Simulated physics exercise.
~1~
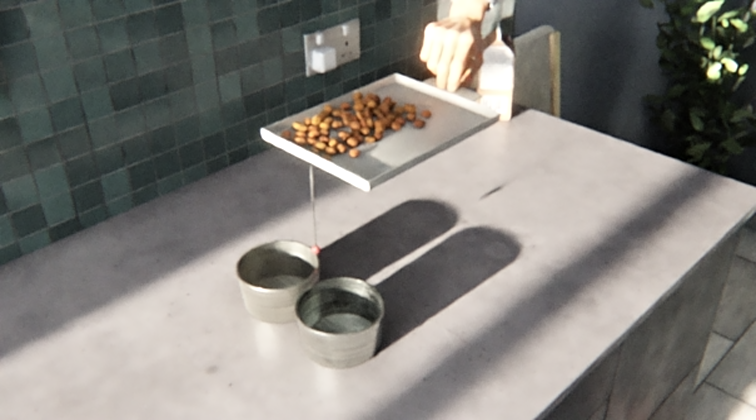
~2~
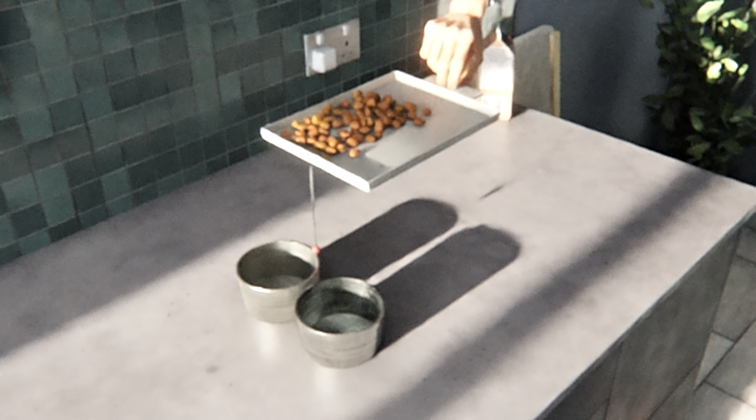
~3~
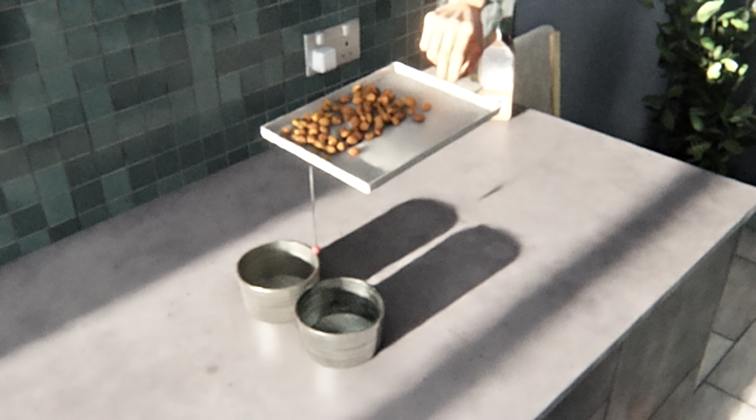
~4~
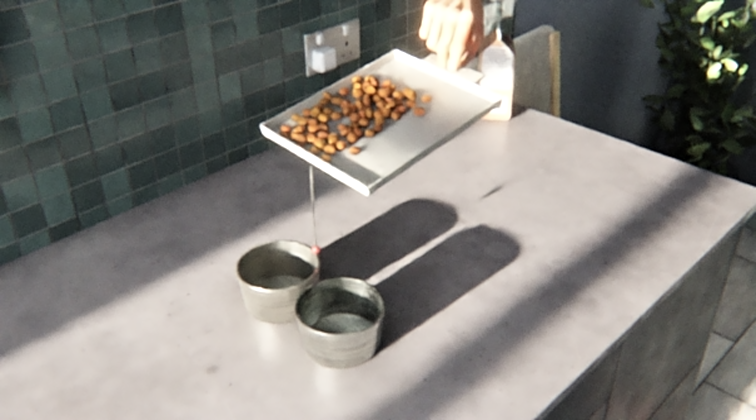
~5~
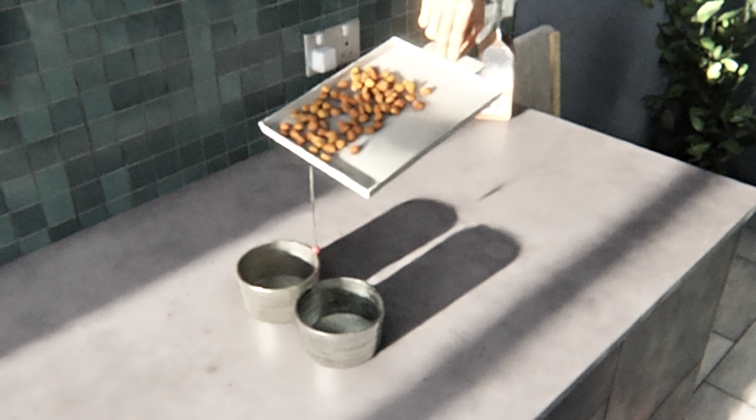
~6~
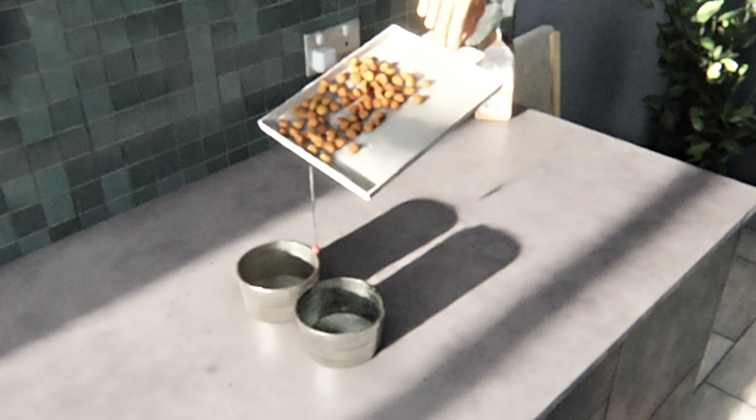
The clip opens on a pale tray of small brown pieces held nearly level above two metallic dishes on a sunlit counter, a red bead hanging on a thread nearby. A hand at the back steadily raises the far side, tilting the tray toward the dishes, while the pieces shift only slightly.
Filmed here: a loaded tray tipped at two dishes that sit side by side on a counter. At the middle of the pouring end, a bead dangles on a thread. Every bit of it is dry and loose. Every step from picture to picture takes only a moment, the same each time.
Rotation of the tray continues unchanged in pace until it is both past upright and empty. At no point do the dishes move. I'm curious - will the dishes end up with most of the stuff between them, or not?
The dishes will keep most of it.
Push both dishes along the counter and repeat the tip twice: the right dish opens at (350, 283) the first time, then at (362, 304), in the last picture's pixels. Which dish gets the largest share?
Taking the places in turn, it's the right side and then the right side.
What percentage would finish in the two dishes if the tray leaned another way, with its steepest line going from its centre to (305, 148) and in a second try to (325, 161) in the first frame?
Lab note: Try 1 = 50 %, try 2 = 80 %.
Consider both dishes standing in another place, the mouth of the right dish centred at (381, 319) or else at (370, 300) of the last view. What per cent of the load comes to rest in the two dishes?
First some 60, then 90 per cent.
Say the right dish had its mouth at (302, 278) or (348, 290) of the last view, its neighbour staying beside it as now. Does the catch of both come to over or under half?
Taking the places in turn, it's shy of half and then past half.
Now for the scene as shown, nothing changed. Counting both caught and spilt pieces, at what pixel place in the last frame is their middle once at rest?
At about (346, 332).
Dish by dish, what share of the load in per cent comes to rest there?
10 per cent goes to the left dish and 60 per cent to the right dish.
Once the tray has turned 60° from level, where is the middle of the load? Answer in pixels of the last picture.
Close to (344, 158).
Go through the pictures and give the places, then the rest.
The first frame shows corners of the pouring end (264, 129) and (368, 181), level; middle of the load (348, 121), bits of cat kibble; left dish (248, 297); right dish (308, 341); bead on its thread (316, 249).
The second frame shows corners of the pouring end (263, 128) and (368, 181), level; middle of the load (348, 120).
The third frame shows corners of the pouring end (263, 127) and (368, 183), tipped barely, lowest at the right corner; middle of the load (348, 117).
The fourth frame shows corners of the pouring end (262, 125) and (368, 187), tipped a little, lowest at the right corner; middle of the load (347, 111).
The fifth frame shows corners of the pouring end (262, 123) and (368, 190), tipped a little, lowest at the right corner; middle of the load (347, 106).
The sixth frame shows corners of the pouring end (261, 121) and (368, 193), tipped clearly, lowest at the right corner; middle of the load (346, 101); left dish (248, 297); right dish (308, 341).
Just after the last frame, tray tipped steeply; almost all on the tray; about a tenth in the air.
A moment on, tray tipped right over; roughly a third on the tray; roughly half in the right dish; just a few in the left dish; about a tenth outside both; about a tenth in the air.
Further on, tray tipped past a quarter turn; roughly two thirds in the right dish; about a tenth in the left dish; roughly a third outside both.
When it is over, tray tipped past a quarter turn; roughly two thirds in the right dish; about a tenth in the left dish; roughly a third outside both.
